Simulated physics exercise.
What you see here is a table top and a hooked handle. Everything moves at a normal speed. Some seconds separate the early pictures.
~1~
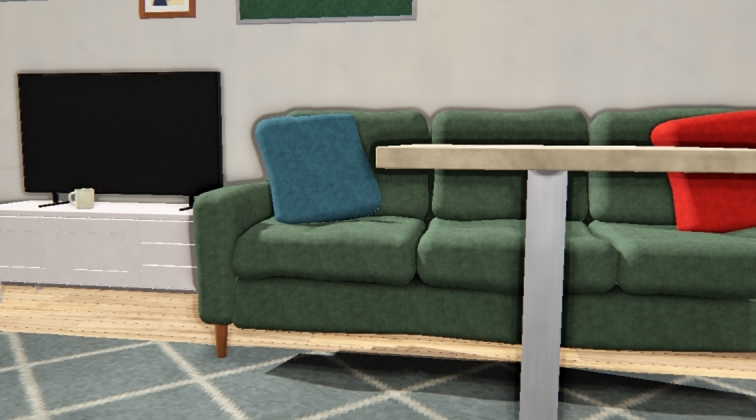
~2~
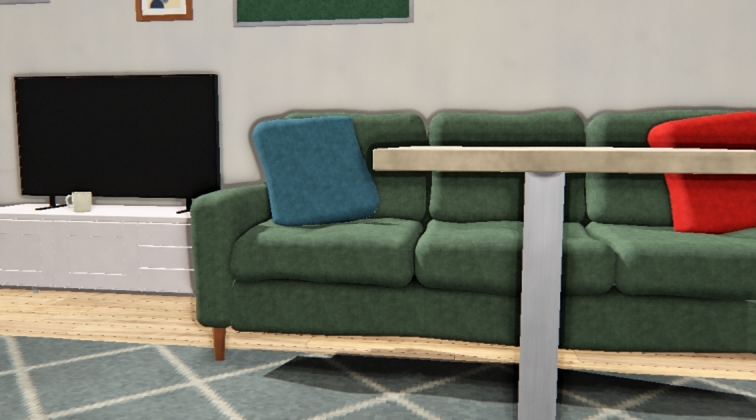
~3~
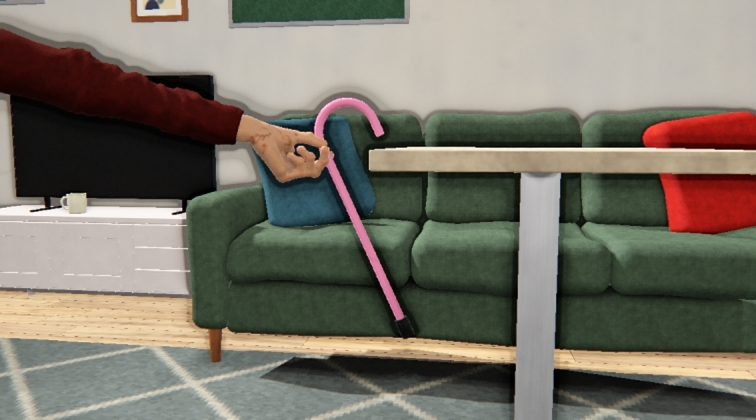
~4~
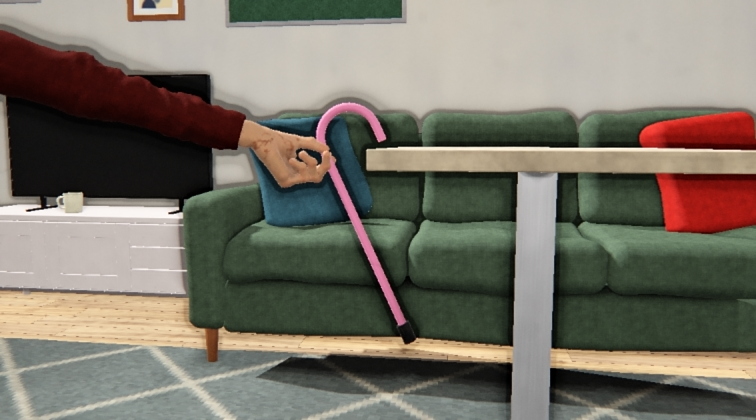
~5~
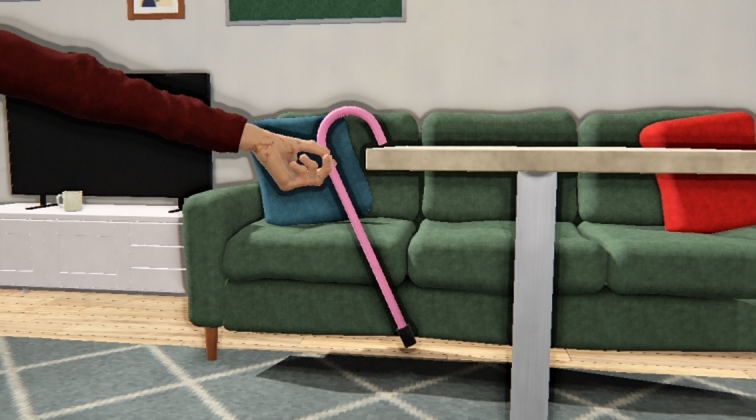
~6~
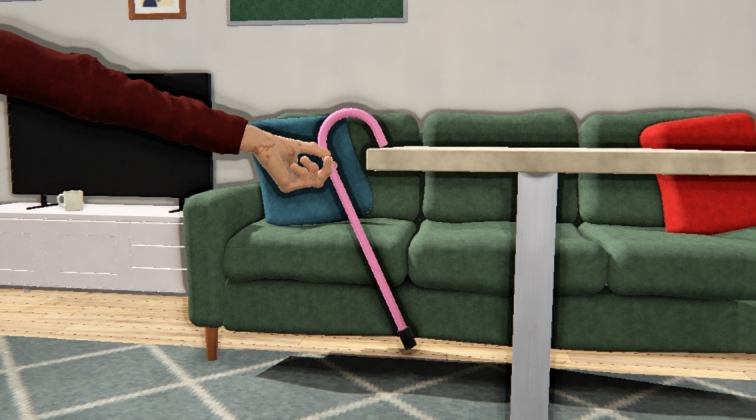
In a living room with a green sofa behind a table, a hand in a dark red sleeve appears from the left holding a pink cane, lowers it slightly beside the table's edge, and keeps hold of it.
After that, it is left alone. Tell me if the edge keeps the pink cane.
Here the pink cane slips off.
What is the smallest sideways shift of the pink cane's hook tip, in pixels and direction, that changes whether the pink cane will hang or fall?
Shift: 8 px, rightward.
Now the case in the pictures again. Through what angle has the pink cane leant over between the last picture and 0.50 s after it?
I'd say around 30°.
Then, 0.32 s after the last picture, pink cane down below near (382, 402).
Then, 0.50 s after the last picture, pink cane falling.
At rest, the pink cane drops past the edge.
